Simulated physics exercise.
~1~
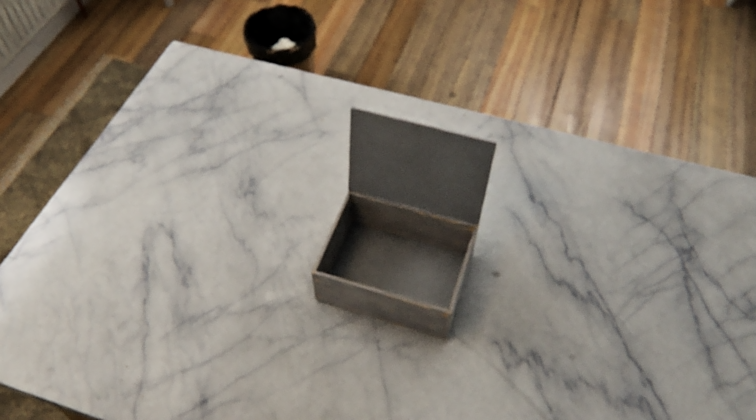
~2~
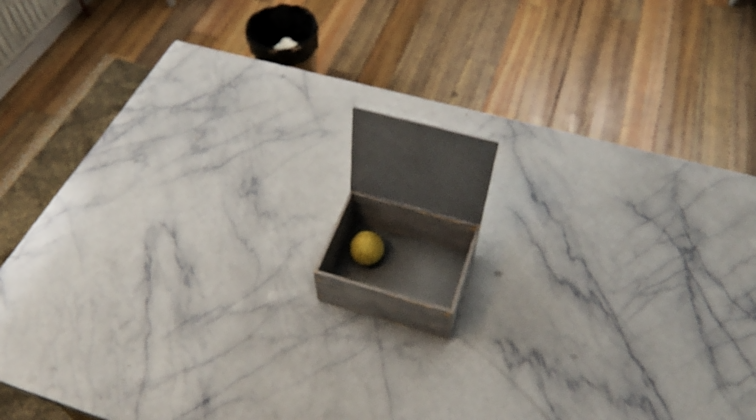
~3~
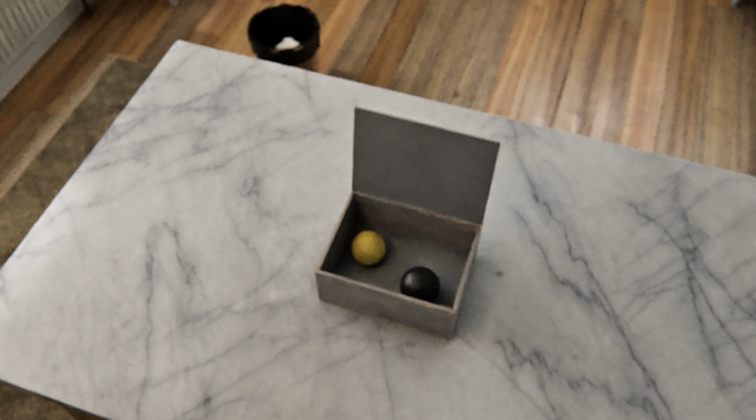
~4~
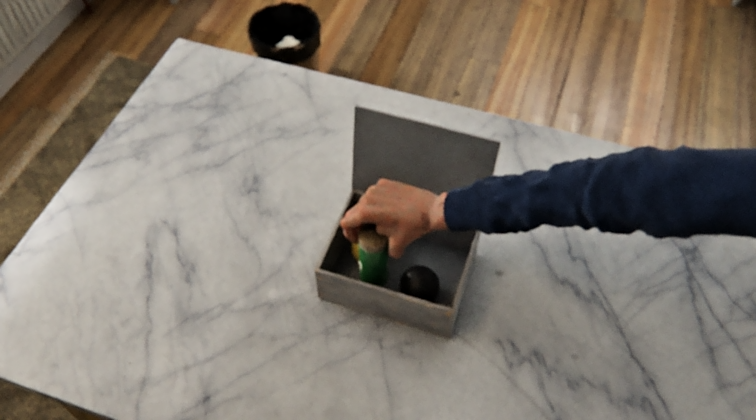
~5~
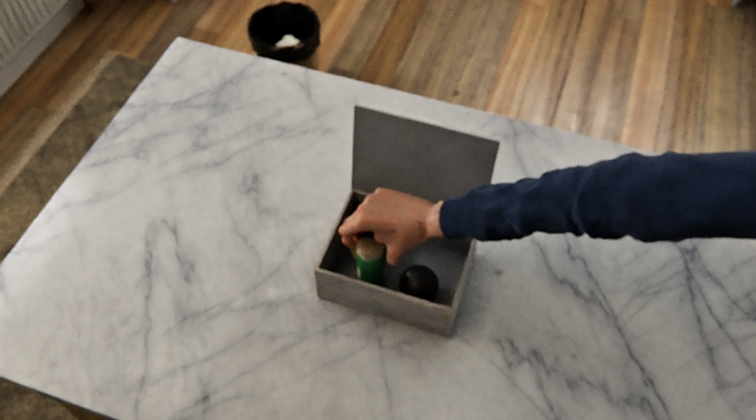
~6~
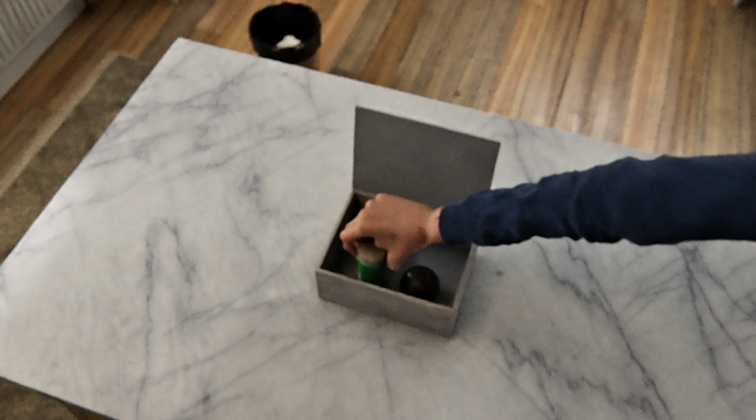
On a marble table, an open gray box is empty, then holds a yellow lemon, then also a dark ball; a hand reaches in from the right with a green shaker and lowers it slightly inside the box.
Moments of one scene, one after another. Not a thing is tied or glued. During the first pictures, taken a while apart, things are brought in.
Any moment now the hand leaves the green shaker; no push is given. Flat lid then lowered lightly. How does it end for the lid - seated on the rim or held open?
My prediction: Lid off the rim.
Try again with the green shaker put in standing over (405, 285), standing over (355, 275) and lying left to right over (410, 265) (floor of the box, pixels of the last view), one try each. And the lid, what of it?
The first time it goes down completely, the next time it is kept open, and the last time it goes down completely.
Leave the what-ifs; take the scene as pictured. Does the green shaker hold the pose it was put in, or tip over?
Well, the green shaker stays just as set.
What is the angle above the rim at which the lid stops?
Roughly 20°.
Then, 1.20 s later than the last frame, lid starting down.
Then, 1.60 s later than the last frame, lid 57° above the rim.
Then, 1.90 s later than the last frame, lid 28° above the rim.
When it is over, lid 21° above the rim; all 3 as before. End places, in pixels of the last picture, green shaker near (373, 269).
